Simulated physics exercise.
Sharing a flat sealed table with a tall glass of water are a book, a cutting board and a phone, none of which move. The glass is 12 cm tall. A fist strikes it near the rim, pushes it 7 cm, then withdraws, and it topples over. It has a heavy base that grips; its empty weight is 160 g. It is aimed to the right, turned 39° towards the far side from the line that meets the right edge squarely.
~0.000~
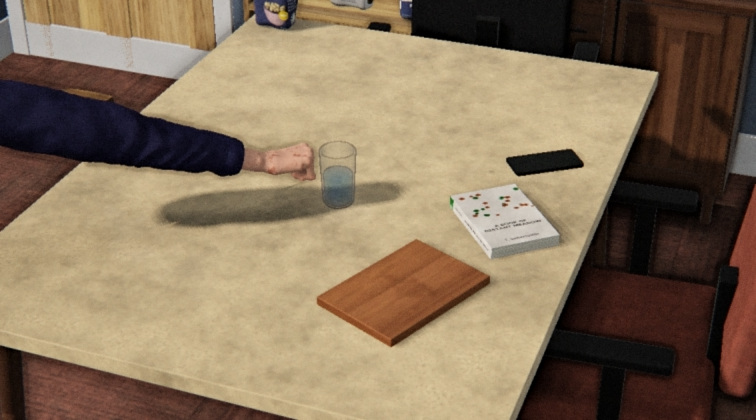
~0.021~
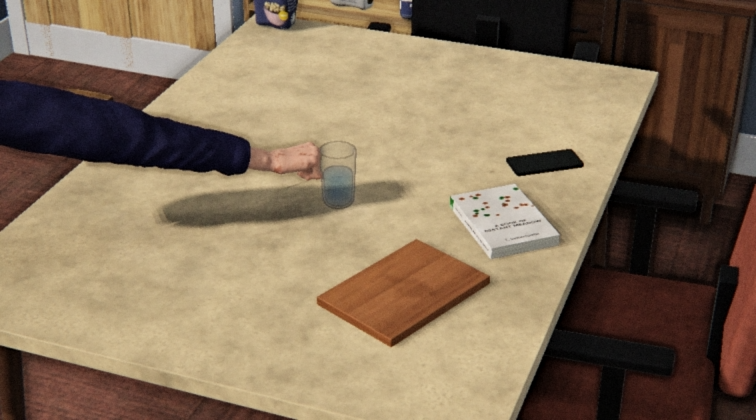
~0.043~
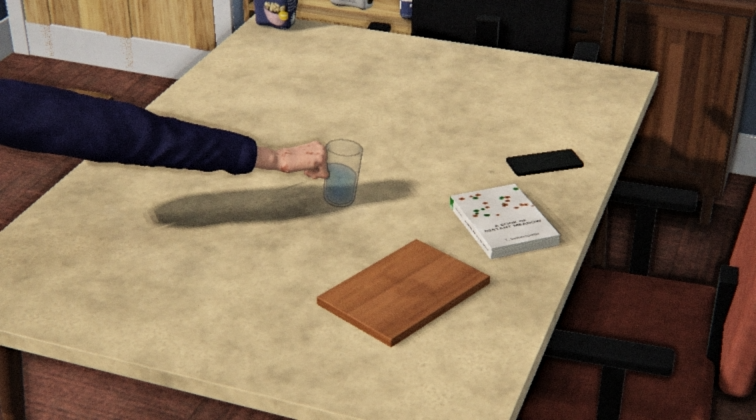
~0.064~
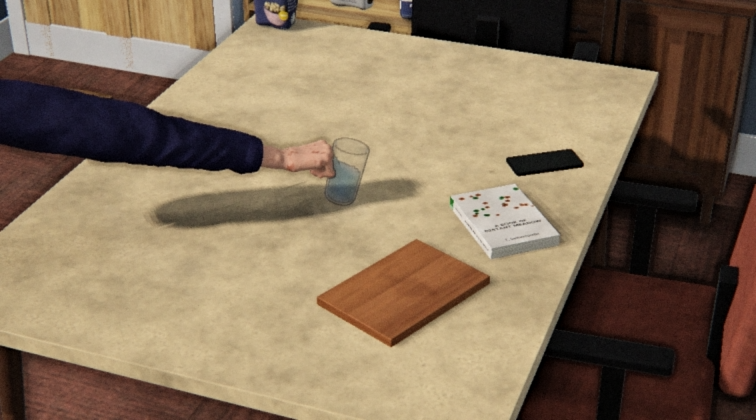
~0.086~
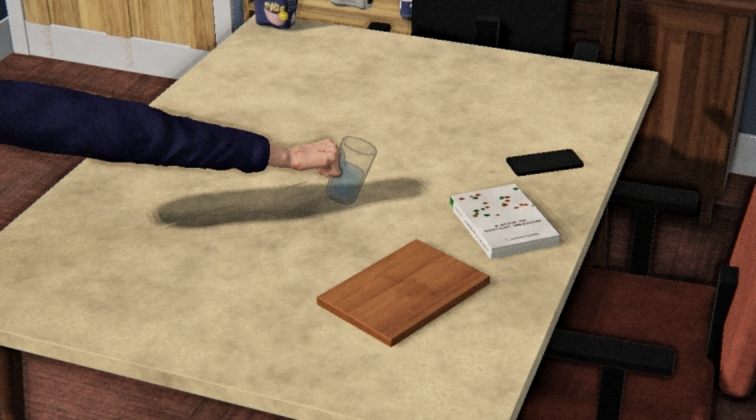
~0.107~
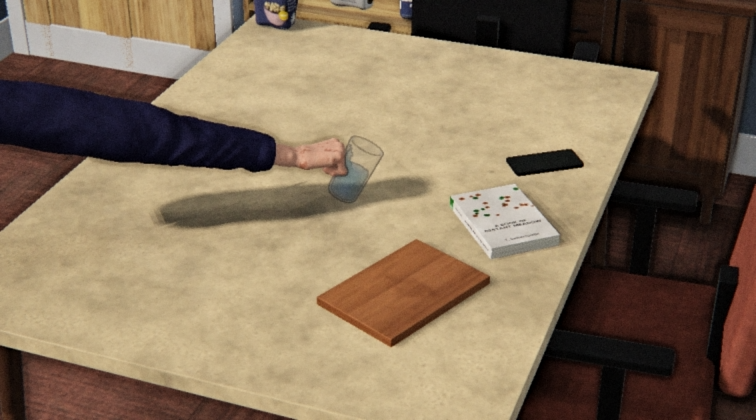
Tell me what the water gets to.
Going one by one: The book is wet afterwards, the cutting board is still dry, the phone is wet afterwards.
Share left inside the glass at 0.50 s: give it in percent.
It works out to roughly 28 per cent.
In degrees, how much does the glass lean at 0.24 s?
It is at some 78°.
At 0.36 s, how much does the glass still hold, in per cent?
About 58 %.
By 0.24 s the tilt is 79° and 100 per cent is in the glass, 0 has run off the table; wet so far, nothing.
By 0.36 s the tilt is 88° and 59 per cent is in the glass, 0 has run off the table; wet so far, nothing.
By 0.50 s the tilt is 88° and 28 per cent is in the glass, 0 has run off the table; wet so far, book, phone.
By 0.74 s the tilt is 88° and 15 per cent is in the glass, 2 has run off the table; wet so far, book, phone.
At rest 8 per cent is in the glass, 15 has run off the table; wet so far, book, phone.
